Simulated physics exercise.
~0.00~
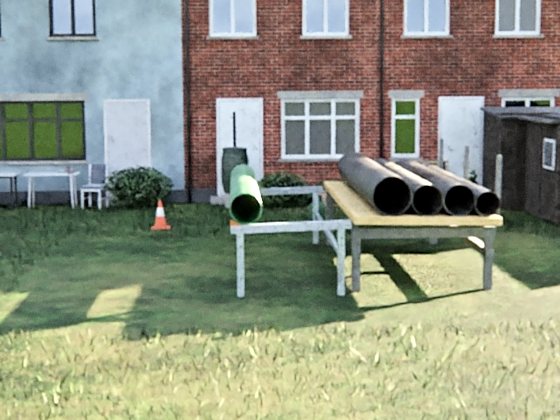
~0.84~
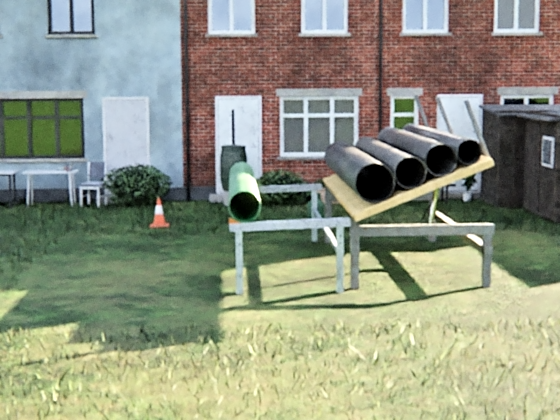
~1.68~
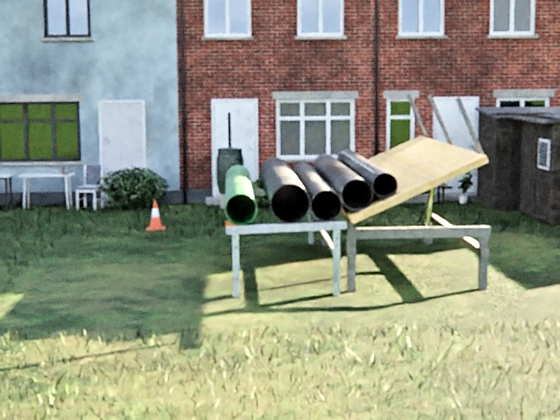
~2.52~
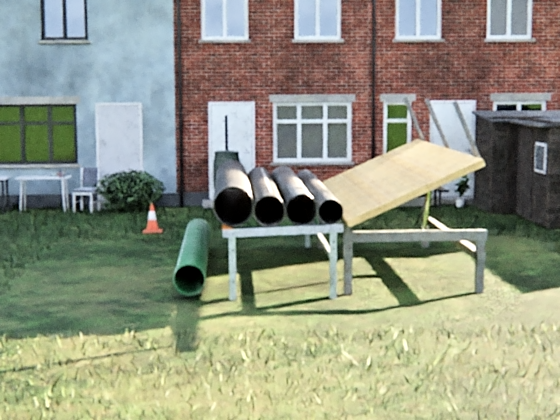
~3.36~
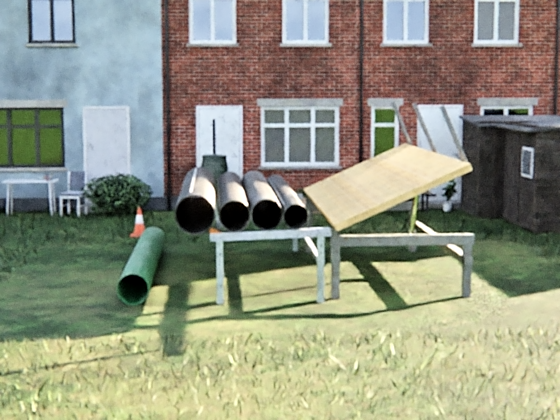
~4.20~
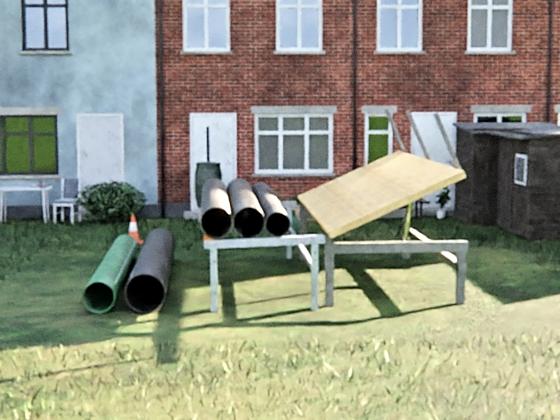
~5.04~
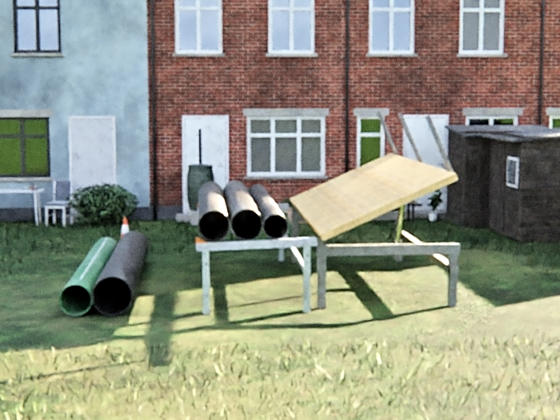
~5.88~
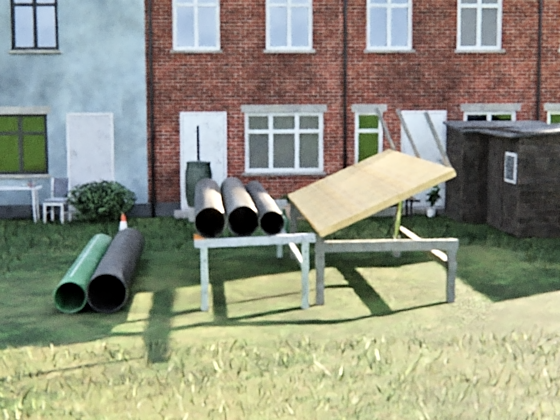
A tilting deck rolls black pipes into a green one, which drops onto the grass, followed by one black pipe.
